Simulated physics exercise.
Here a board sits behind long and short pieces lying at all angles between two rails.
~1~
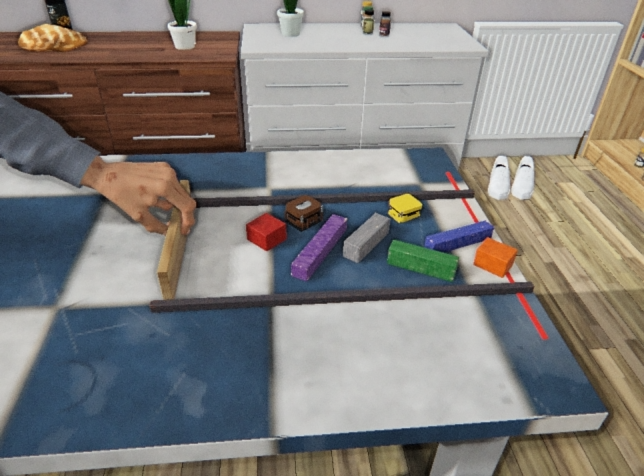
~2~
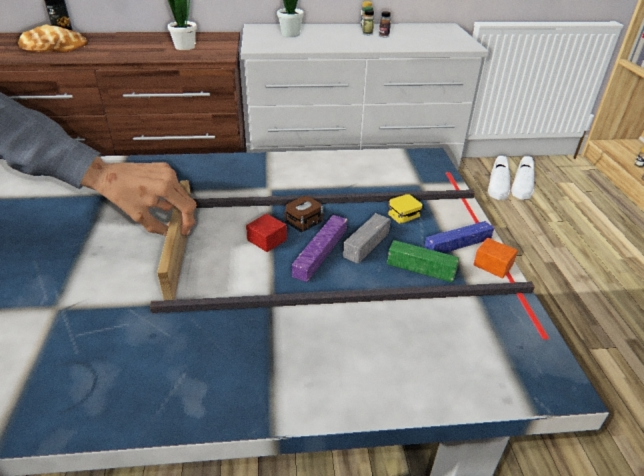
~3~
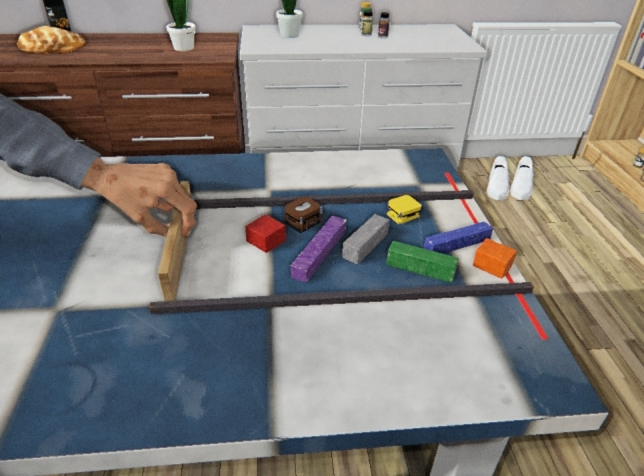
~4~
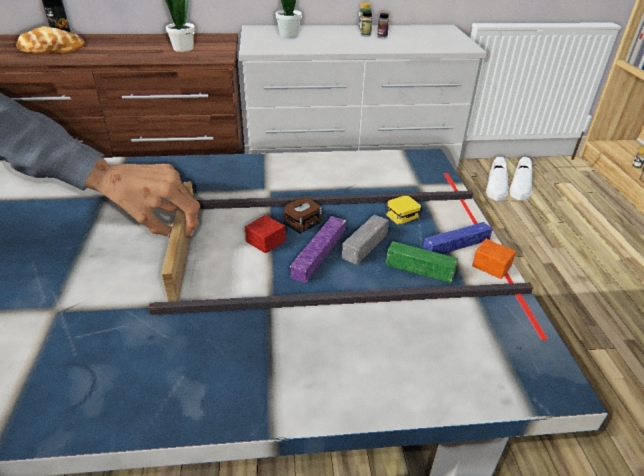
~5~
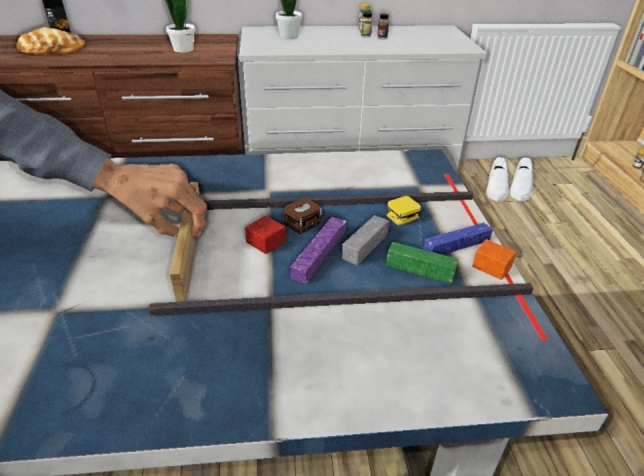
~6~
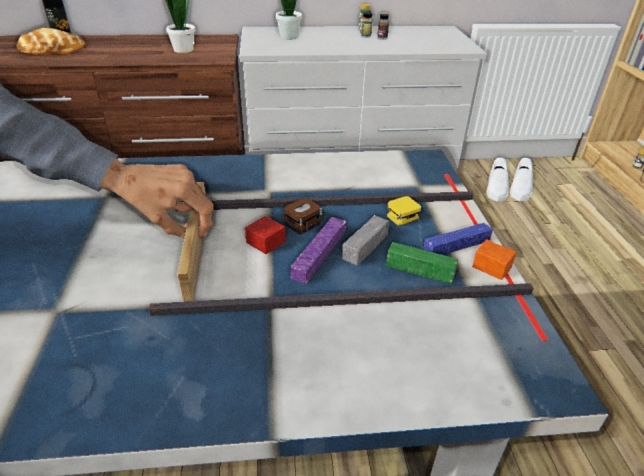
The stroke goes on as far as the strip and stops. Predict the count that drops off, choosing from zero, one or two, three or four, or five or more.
The count is five or more.
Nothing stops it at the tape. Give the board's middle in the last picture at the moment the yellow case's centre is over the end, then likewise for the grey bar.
Around (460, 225), then around (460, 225).
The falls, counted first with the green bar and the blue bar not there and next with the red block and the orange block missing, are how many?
The answer is 5 and then 4.
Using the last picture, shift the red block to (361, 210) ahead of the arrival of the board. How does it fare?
I reckon from there it drops down.
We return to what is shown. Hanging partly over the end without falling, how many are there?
I'd put it at 1.
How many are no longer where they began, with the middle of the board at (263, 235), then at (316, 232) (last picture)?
One spot: 1. Other spot: 4.
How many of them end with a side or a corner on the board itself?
My count gives 1.
A little later, none off yet; orange block at rest near (494, 259); blue bar at rest near (458, 240); yellow case at rest near (404, 212).
Next, none off yet; orange block moving near (497, 258); blue bar shifted a little near (479, 241); yellow case shifted about its own width near (423, 210).
When it is over, the number that fall off is five or more; down, red block, purple bar, grey bar, green bar, yellow case, blue bar and orange block.
